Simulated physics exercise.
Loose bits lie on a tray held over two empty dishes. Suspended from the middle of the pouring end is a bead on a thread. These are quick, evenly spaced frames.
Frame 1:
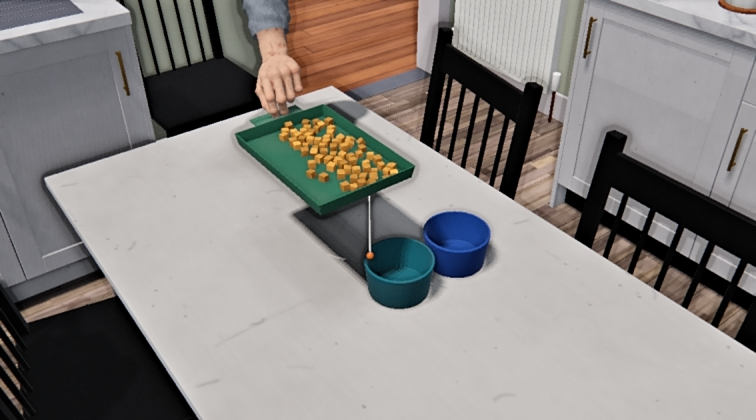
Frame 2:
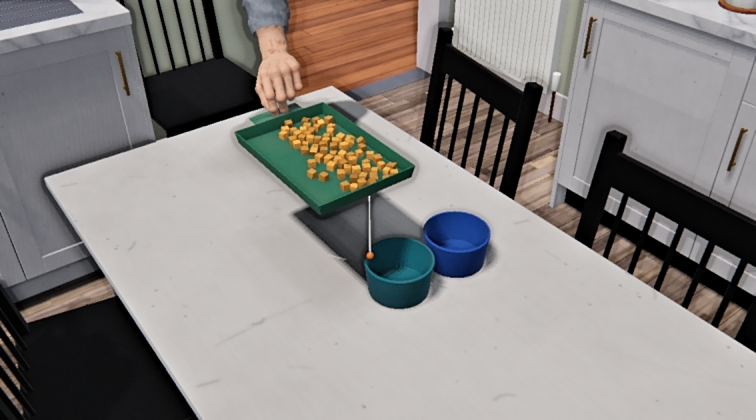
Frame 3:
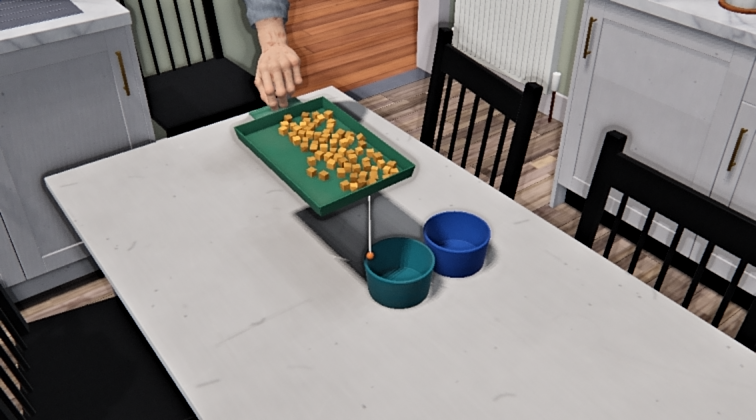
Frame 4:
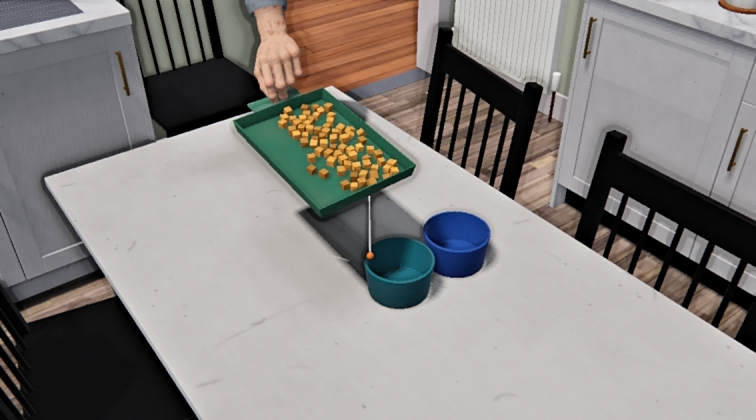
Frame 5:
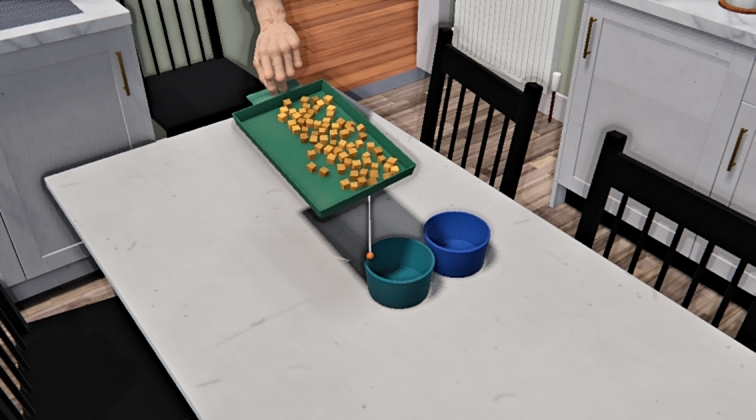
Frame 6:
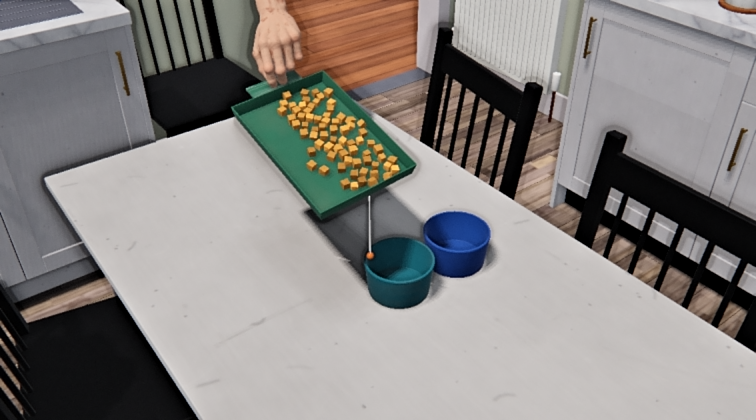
A green tray of small orange-brown cubes, with a hand at its far end, starts out nearly flat above a teal bowl and a blue bowl on a white table. Its far end gradually rises and it leans slightly toward the left front corner, while the cubes barely shift and the hanging bead stays still.
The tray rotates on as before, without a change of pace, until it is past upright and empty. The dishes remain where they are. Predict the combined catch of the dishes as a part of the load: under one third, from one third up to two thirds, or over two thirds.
The dishes will end up with below a third of the load.
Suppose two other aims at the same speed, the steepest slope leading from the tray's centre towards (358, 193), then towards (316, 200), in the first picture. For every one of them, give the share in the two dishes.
Shares, approx.: 10 %, then 0 %.
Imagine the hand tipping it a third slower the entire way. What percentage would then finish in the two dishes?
Estimate: Around 0%.
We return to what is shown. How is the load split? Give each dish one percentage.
Out of every hundred, close to 0 go left and close to 0 go right.
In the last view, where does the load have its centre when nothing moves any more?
I'd put the middle somewhere around (379, 345).
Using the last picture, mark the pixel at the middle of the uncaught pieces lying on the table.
Close to (379, 345).
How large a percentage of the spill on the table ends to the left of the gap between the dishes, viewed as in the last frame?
90 %, near enough.
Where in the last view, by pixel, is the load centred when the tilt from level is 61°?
Look about (345, 179) in the last picture.
Soon after the last picture, tray tipped steeply; all on the tray.
A little later, tray tipped right over; nearly all on the tray; a stray few outside both.
Later still, tray tipped past a quarter turn; all outside both.
At rest, tray tipped past a quarter turn; none in the left dish; none in the right dish; all outside both.
